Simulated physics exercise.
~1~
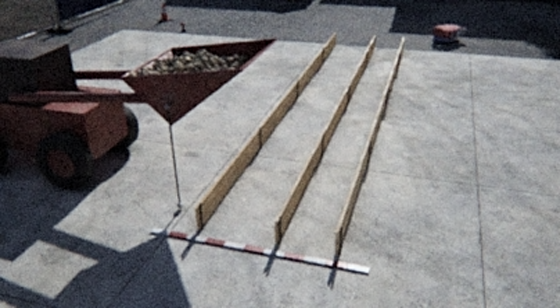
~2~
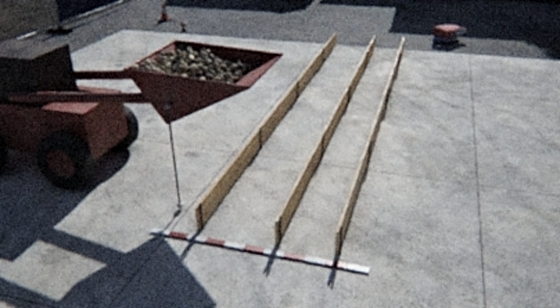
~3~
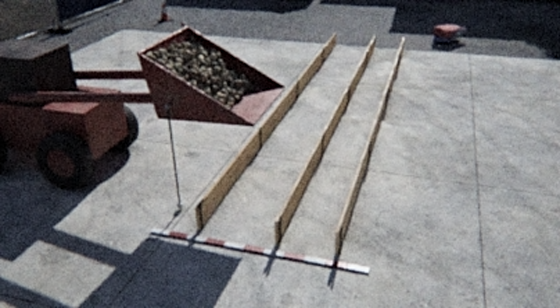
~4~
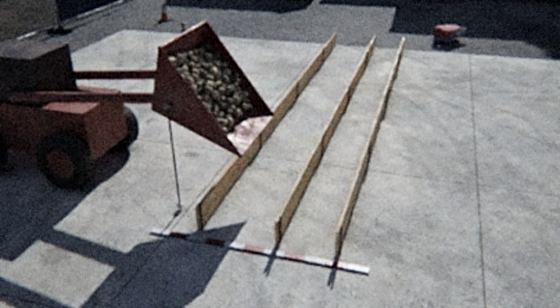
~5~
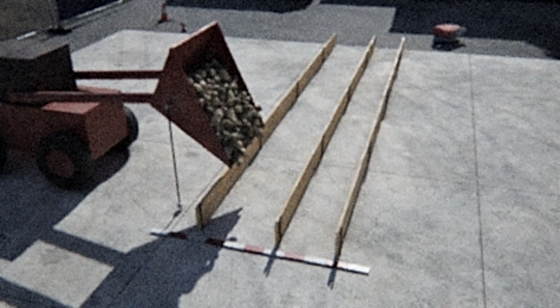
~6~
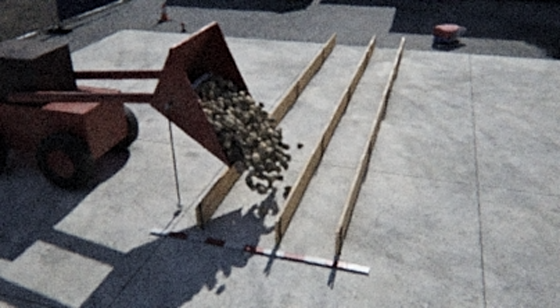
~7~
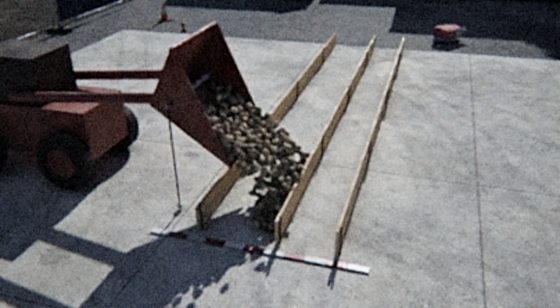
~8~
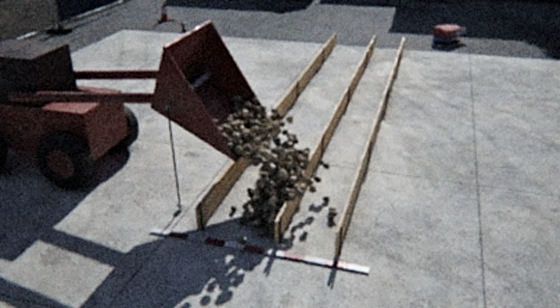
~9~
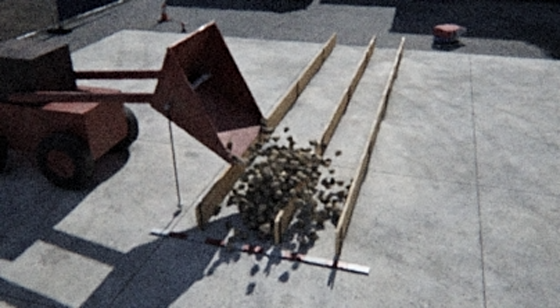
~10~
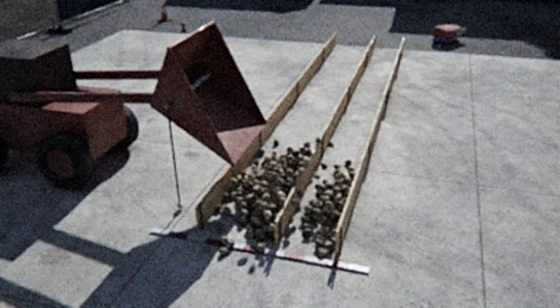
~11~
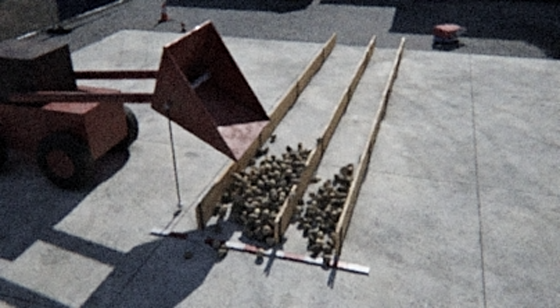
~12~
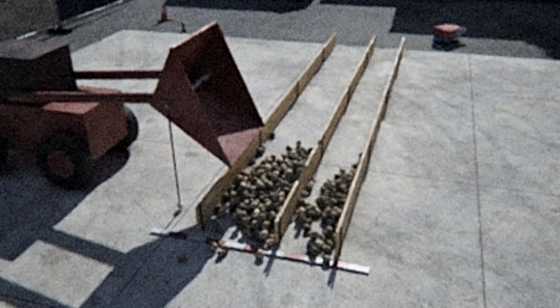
The clip shows a red loader tipping its bucket of rounded stones to the right over wooden planks standing on concrete. The stones slide out, tumble down and spread between the planks, and the emptied bucket stays tilted, with more stones in the left bay than the right.
